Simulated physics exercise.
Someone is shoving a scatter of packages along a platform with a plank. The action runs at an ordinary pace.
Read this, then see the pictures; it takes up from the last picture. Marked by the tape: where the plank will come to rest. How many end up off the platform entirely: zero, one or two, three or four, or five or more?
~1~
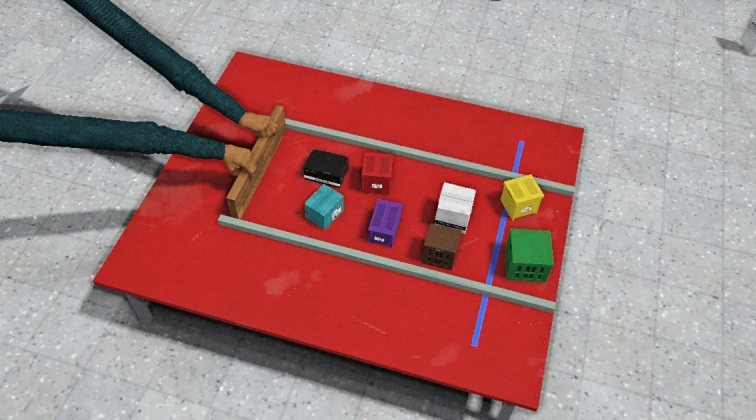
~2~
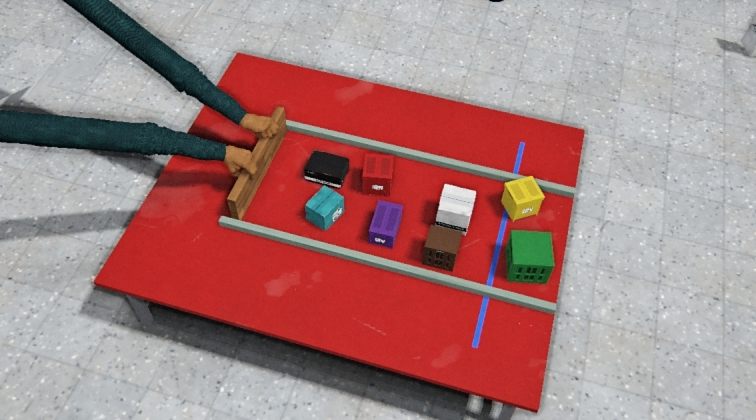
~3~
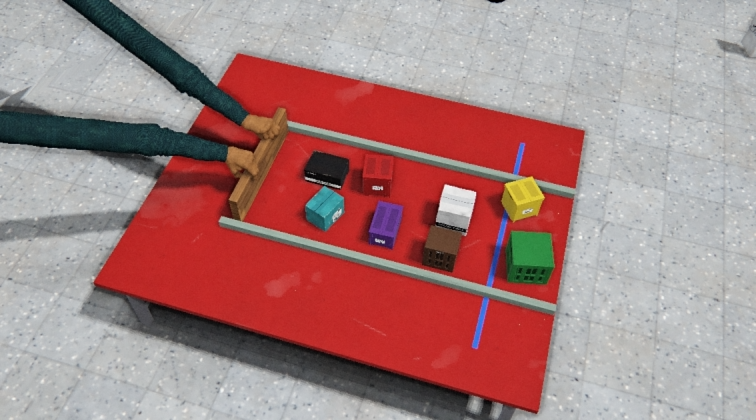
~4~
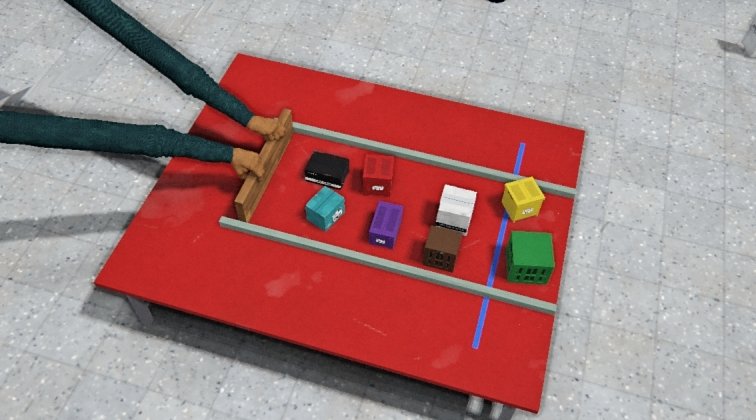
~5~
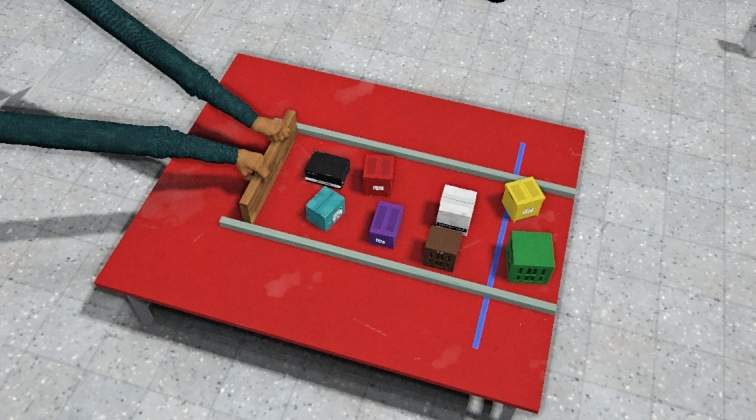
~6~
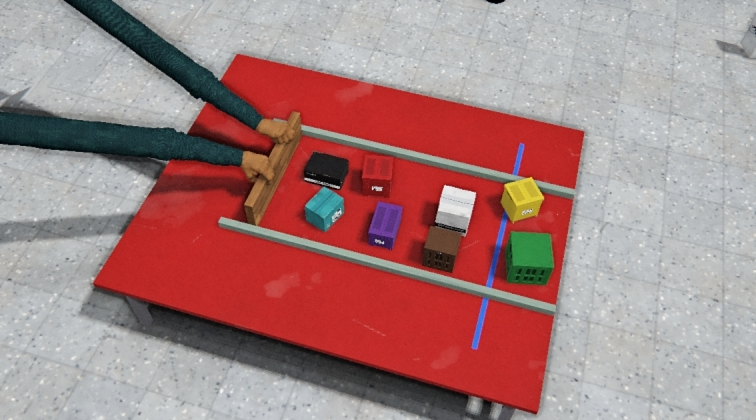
The drop will claim three or four of them.
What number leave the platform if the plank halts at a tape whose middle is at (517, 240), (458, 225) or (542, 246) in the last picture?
It would be 5, 0 and 6.
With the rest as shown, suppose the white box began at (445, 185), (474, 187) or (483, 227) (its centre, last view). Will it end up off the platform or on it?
In order of the places given, the white box is gone, then is gone, then is gone.
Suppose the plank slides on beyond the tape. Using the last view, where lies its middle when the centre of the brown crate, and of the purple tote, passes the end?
Middle: Roughly (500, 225); roughly (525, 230).
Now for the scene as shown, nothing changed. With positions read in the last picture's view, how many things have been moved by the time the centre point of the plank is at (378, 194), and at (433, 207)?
The counts are 5 and 8.
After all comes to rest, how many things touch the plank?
It ends up touching 2.
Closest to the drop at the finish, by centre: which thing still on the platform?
It's the red tote.
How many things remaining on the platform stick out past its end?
Overhang count: 1.
Early on, none off yet; green crate at rest near (529, 259); yellow tote at rest near (521, 200); white box at rest near (455, 211).
A while later, none off yet; green crate at rest near (529, 259); yellow tote at rest near (521, 200); white box travelled about its own width near (481, 222).
Further along, none off yet; green crate travelled about its own width near (555, 271); yellow tote travelled about its own width near (550, 204); white box travelled well along near (524, 239).
Finally, the number that fall off is three or four; lost, brown crate, white box, yellow tote and green crate.
